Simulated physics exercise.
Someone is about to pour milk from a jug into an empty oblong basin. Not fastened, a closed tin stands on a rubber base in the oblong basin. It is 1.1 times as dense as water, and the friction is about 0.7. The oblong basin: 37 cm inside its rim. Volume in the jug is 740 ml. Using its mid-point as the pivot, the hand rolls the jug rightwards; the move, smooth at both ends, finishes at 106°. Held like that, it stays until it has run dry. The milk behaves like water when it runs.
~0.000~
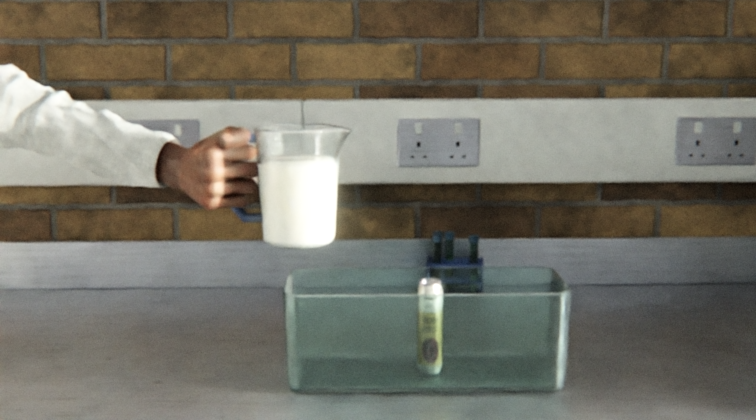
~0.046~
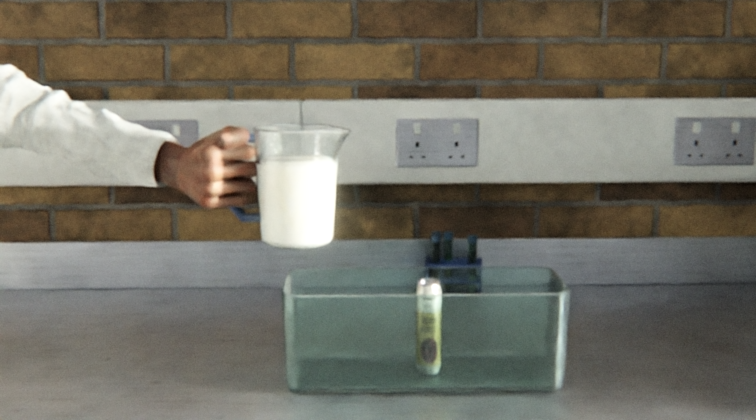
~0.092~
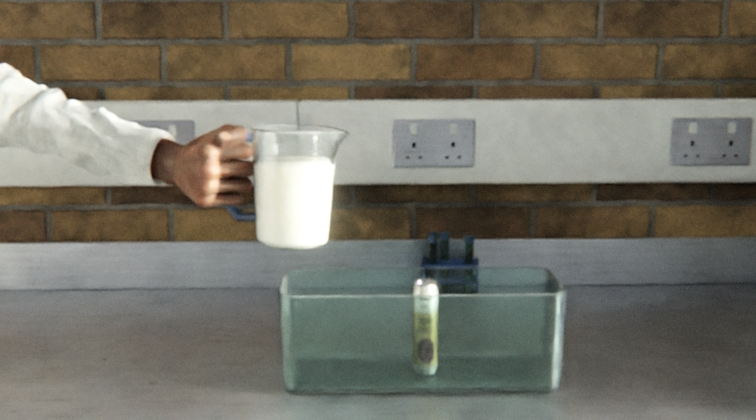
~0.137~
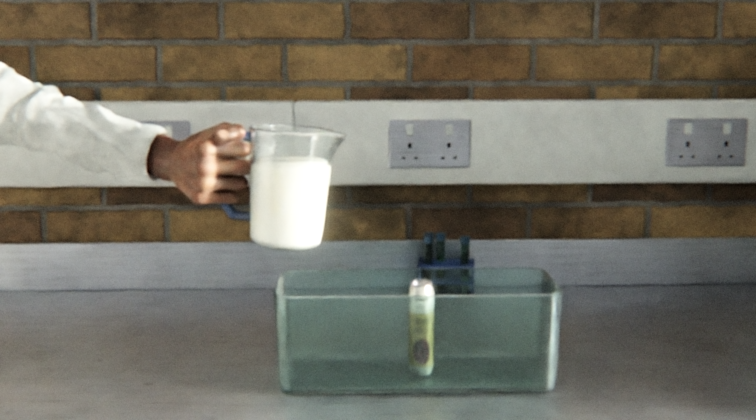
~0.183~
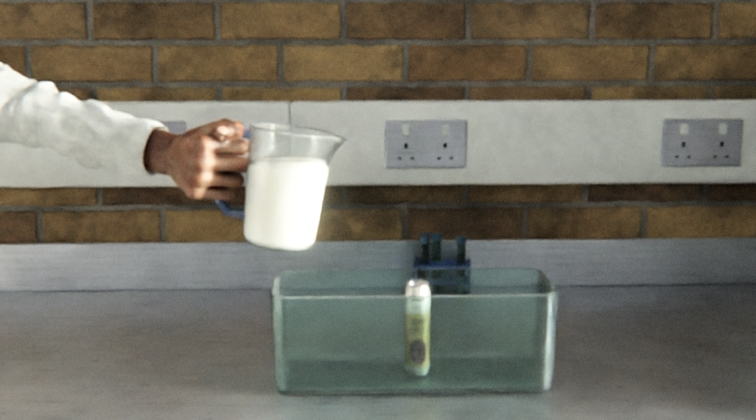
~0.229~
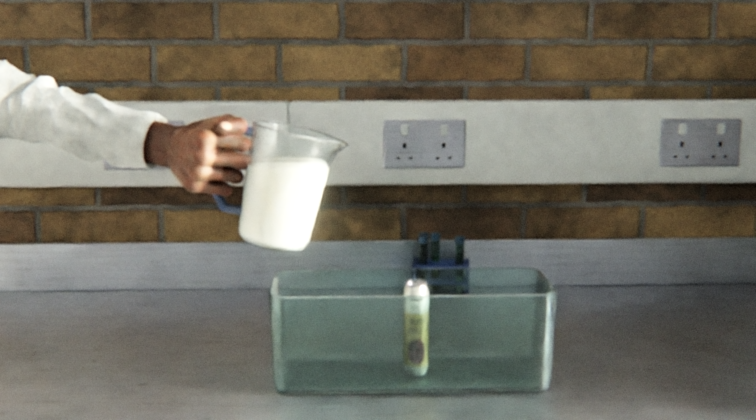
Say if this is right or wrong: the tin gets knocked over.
Right, it gets knocked over.
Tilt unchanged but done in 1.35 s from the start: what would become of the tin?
The tin would overturn.
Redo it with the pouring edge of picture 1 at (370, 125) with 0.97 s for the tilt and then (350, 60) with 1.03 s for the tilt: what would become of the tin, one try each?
Run one: It tumbles. Run two: It tumbles.
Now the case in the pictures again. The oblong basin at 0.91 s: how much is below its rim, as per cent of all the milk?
Close to 44 in a hundred.
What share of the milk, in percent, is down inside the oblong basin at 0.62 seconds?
I'd put it near 0 percent.
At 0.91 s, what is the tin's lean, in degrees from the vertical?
I'd say it's tipped close to 0 degrees.
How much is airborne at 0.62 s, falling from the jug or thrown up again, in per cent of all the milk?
Roughly 9 %.
By 0.62 s the tilt is 70° and 91 per cent is still to pour; the tin stands where it began.
By 0.91 s the tilt is 102° and 37 per cent is still to pour; the tin stands 1 cm from where it began.
By 1.21 s the tilt is 106° and 3 per cent is still to pour; the tin leans 20°.
By 1.53 s the tilt is 106° and 0 per cent is still to pour; the tin lies on its side.
At rest the tin lies on its side.
